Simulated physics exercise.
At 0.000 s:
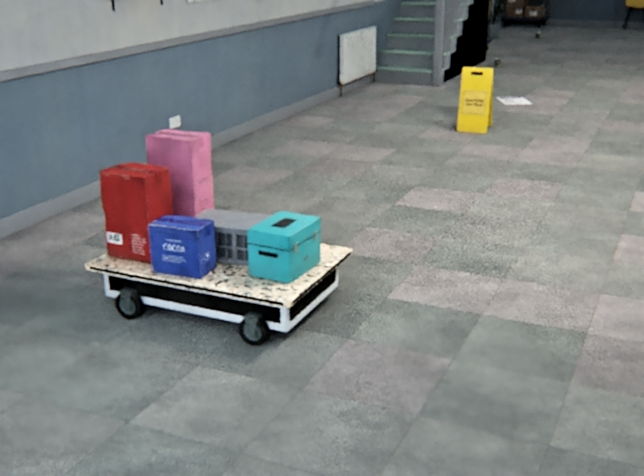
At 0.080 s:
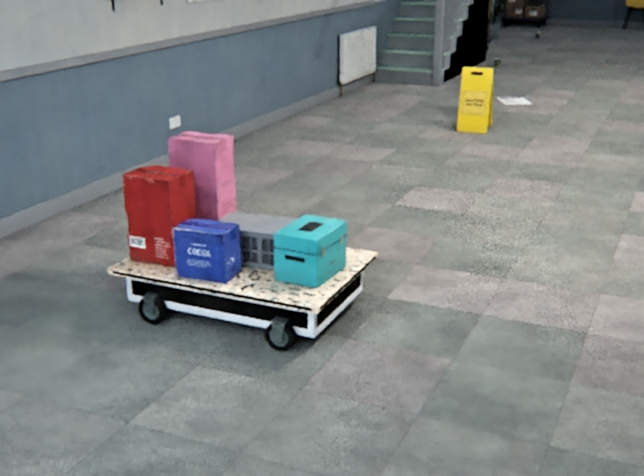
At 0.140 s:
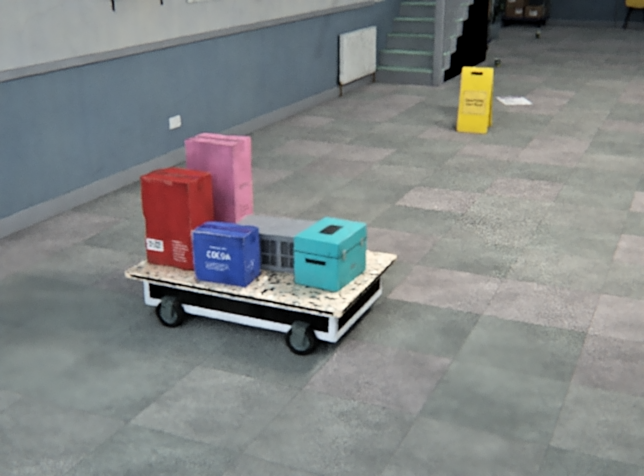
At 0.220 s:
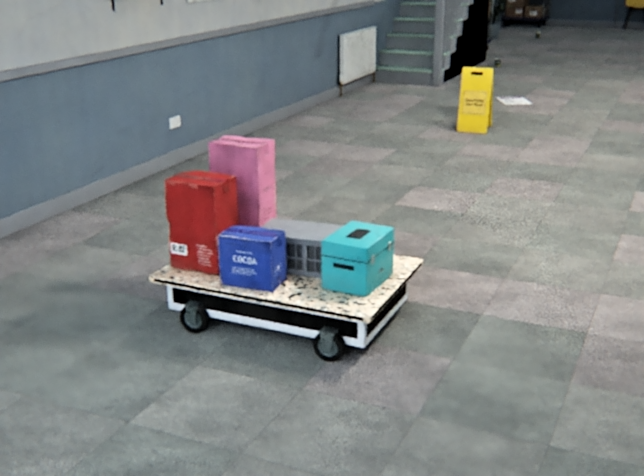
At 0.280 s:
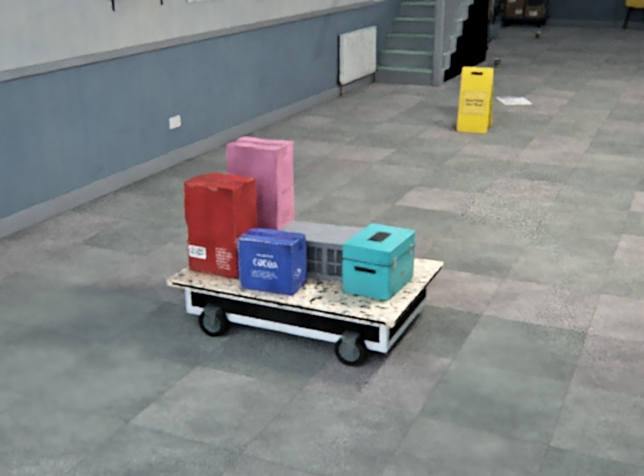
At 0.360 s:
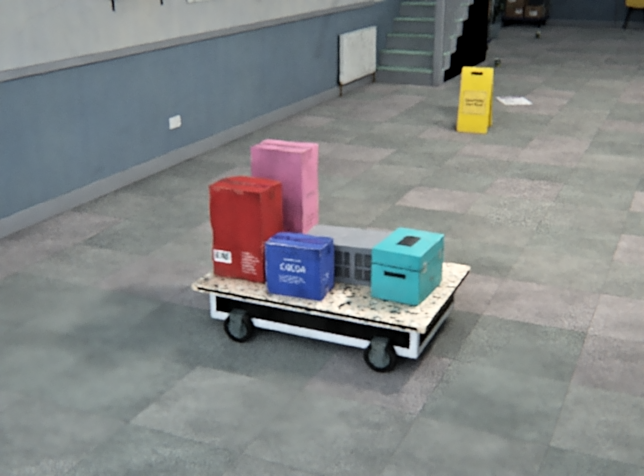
A low cart carrying five items, including red, pink and blue boxes, a turquoise container and a grey crate, rolled steadily rightward and slightly closer across the tiled floor, its load staying in place.
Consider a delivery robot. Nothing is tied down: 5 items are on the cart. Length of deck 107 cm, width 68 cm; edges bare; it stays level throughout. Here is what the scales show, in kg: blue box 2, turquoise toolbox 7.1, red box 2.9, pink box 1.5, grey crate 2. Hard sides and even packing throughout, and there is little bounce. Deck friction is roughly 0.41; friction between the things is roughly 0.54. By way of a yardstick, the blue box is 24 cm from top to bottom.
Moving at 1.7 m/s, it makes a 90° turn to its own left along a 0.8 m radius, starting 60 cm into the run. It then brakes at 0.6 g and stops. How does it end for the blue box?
Upset.
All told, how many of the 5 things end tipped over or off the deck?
That makes 2.
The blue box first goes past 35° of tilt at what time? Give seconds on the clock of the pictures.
I'd put it at some 0.9 s.
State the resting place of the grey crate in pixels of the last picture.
Resting point, approx. (580, 181) px.
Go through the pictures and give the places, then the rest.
In the first frame, 0 cm covered; blue box (183, 246); turquoise toolbox (285, 246).
In the second frame, 14 cm covered; pink box (203, 188); grey crate (256, 241).
In the third frame, 24 cm covered; turquoise toolbox (331, 253); red box (179, 218).
In the fourth frame, 37 cm covered; pink box (243, 193); grey crate (300, 248).
In the fifth frame, 48 cm covered; turquoise toolbox (379, 261); red box (222, 225).
In the sixth frame, 61 cm covered; blue box (300, 266); pink box (285, 198).
Around 0.76 s, 129 cm covered, turned 39°; turquoise toolbox now off the deck; blue box at 5° to upright near (489, 269); grey crate shifted 13 cm.
Around 1.06 s, 180 cm covered, turned 75°; blue box now off the deck; grey crate shifted 26 cm; red box shifted 6 cm.
Around 1.36 s, 229 cm covered, turned 90°; grey crate shifted 30 cm; red box shifted 12 cm.
Finally (2.1 s), off the deck and tipped over, blue box and turquoise toolbox; not toppled but over 10 cm from the start, red box, pink box and grey crate. In the last view, blue box near (635, 317).
